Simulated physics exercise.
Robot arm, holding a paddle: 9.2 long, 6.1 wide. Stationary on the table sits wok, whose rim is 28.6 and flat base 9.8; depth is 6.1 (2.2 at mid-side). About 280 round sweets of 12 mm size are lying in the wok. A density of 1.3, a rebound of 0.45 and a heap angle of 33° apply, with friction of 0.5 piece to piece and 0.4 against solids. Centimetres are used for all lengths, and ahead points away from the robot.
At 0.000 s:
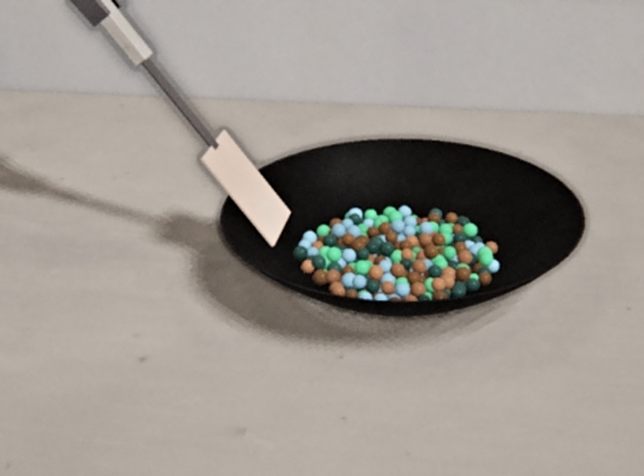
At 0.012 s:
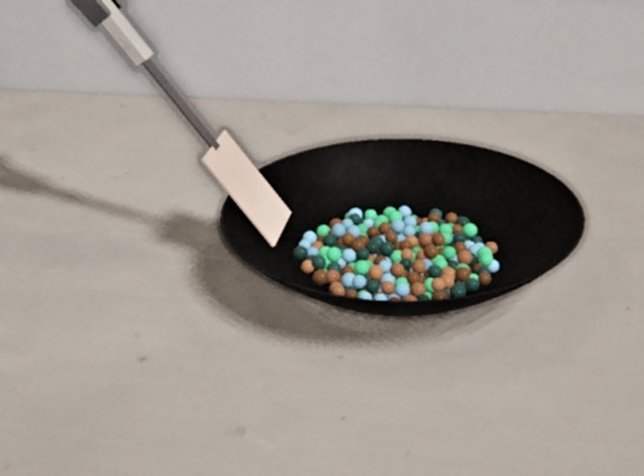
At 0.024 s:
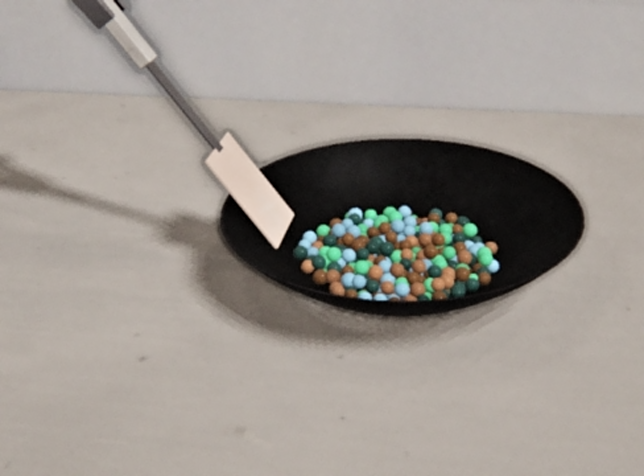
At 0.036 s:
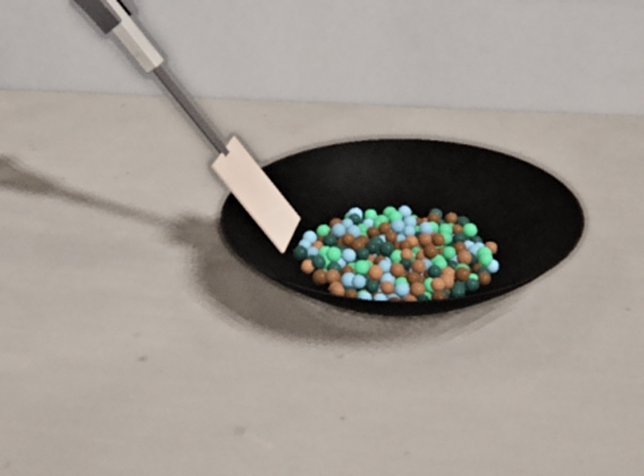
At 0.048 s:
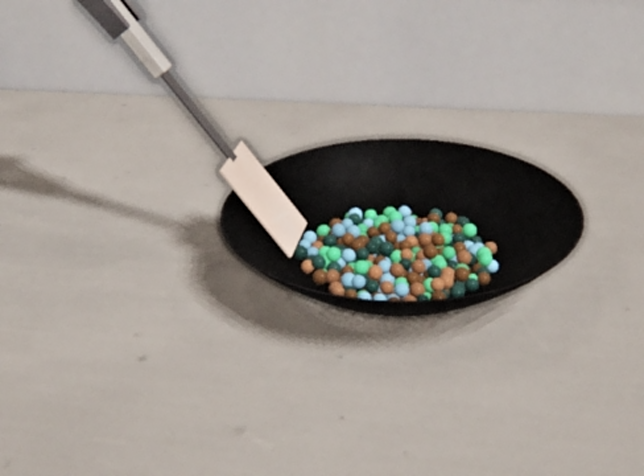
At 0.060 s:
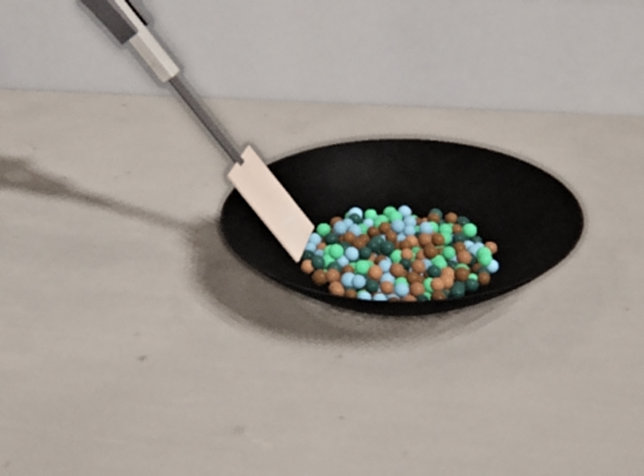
On a pale tabletop, a black wok holds a heap of small round sweets in green, light blue, brown and dark teal. A flat, pale paddle held by a robot arm starts at the wok's left side, then slides slightly right and down to the heap's left edge, while the sweets barely move.
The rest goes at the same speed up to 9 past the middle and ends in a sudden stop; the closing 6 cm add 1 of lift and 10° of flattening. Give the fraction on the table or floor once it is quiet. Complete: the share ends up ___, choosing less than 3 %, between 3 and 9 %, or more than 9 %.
The share ends up between 3 and 9 %.
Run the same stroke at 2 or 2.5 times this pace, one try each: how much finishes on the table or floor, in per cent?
First try around 25 %, second try around 30 %.
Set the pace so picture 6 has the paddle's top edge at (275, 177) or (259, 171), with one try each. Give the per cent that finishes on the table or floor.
Estimates: Near 30 %, near 20 %.
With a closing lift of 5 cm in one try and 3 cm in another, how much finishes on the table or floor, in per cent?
Result: Approx. 10 % and 5 %, one try each.
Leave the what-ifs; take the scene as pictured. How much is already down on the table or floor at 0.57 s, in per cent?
2 %.
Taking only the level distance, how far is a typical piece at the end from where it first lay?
It comes out at about 4 cm.
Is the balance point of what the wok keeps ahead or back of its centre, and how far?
The balance point is about 4.5 cm ahead.
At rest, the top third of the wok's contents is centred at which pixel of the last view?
Somewhere near (517, 228) in the last picture.
By 0.19 s, sloping 54°, highest piece 4 above the table; 284 in the wok.
By 0.31 s, sloping 51°, highest piece 5 above the table; 284 in the wok.
By 0.57 s, sloping 44°, highest piece 7 above the table; 273 in the wok, 8 on the table or floor, 3 on the blade or in flight.
By 1.62 s, sloping 44°, highest piece 7 above the table; 271 in the wok, 13 on the table or floor.
Final count, 271 in the wok, 13 on the table or floor. That is 5 % on the table or floor.
